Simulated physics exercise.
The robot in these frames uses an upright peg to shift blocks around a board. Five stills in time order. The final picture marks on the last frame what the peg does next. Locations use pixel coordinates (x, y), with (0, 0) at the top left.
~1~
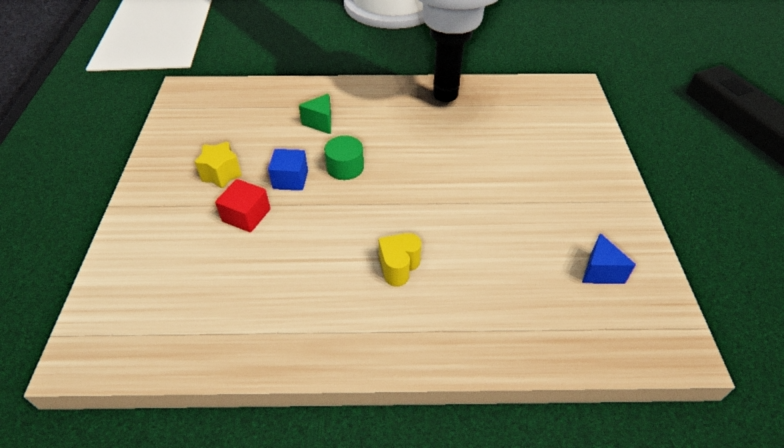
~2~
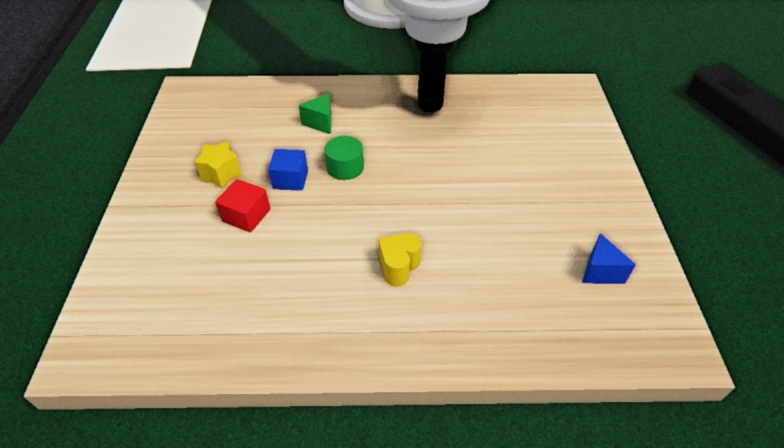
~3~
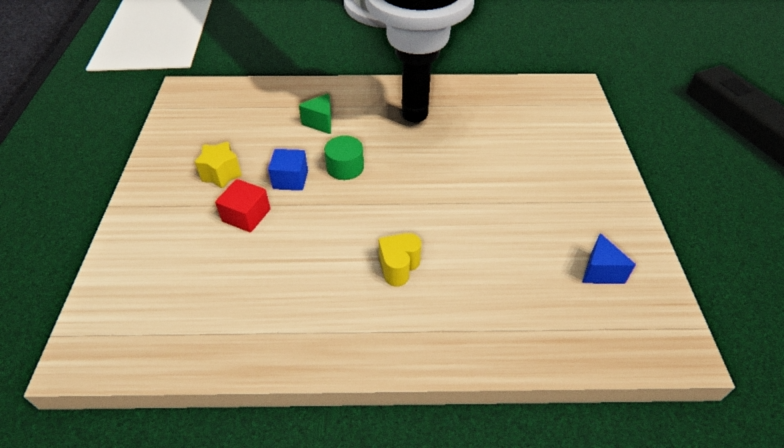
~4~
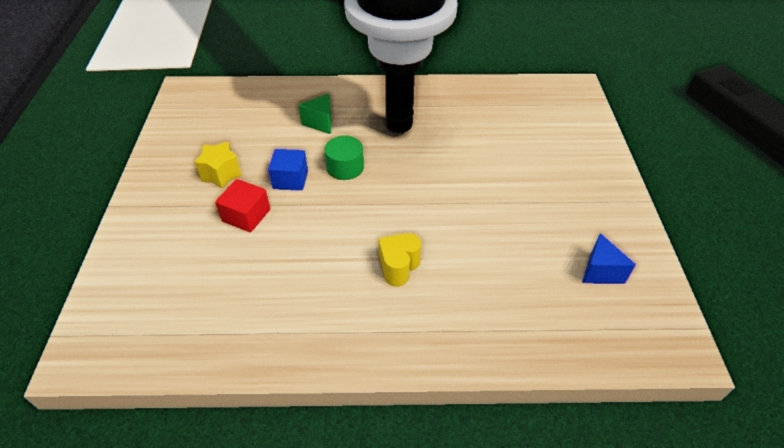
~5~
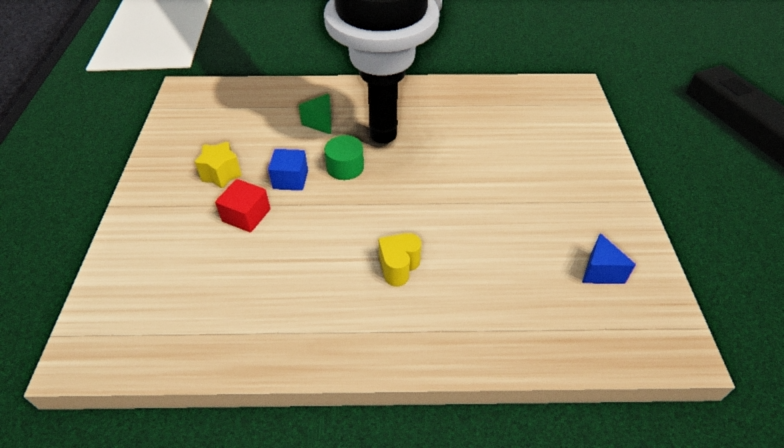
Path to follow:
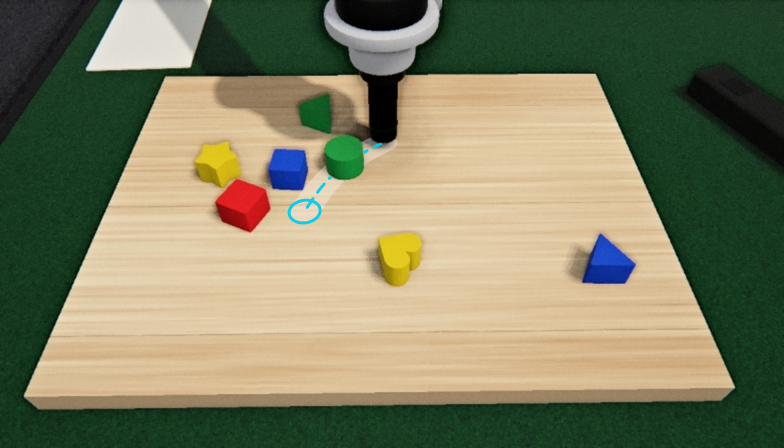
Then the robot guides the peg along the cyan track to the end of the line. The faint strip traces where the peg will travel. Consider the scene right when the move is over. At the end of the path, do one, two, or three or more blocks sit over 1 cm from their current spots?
The count will be 1.
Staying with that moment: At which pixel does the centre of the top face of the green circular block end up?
The answer is (276, 215).
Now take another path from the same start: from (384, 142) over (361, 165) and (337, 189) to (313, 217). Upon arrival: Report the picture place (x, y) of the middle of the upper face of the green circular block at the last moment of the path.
In the picture, that point is around (281, 183).
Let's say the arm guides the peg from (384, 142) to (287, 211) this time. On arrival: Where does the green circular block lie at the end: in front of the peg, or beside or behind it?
It is still there in front.
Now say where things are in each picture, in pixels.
In the first picture, tip of the peg (445, 95), middles of tops, red square block (241, 195), blue square block (287, 159), green circular block (344, 147).
In the second picture, peg (430, 105), nothing pushed.
In the third picture, peg (415, 115), nothing pushed.
In the fourth picture, peg (399, 125), nothing pushed.
In the fifth picture, peg (383, 136), red square block (241, 195), blue square block (287, 159), green circular block (344, 147).
The line goes from (384, 142) by way of (352, 160) and (325, 183) to (305, 211).
What follows on the original path. One third of the way, peg (352, 153); green circular block (328, 158).
Two thirds of the way, peg (324, 176); blue square block (282, 160), turned 15° clockwise; green circular block (302, 185).
At the end, peg (304, 205); red square block unmoved; blue square block (282, 160), turned 15° clockwise; green circular block (276, 215).
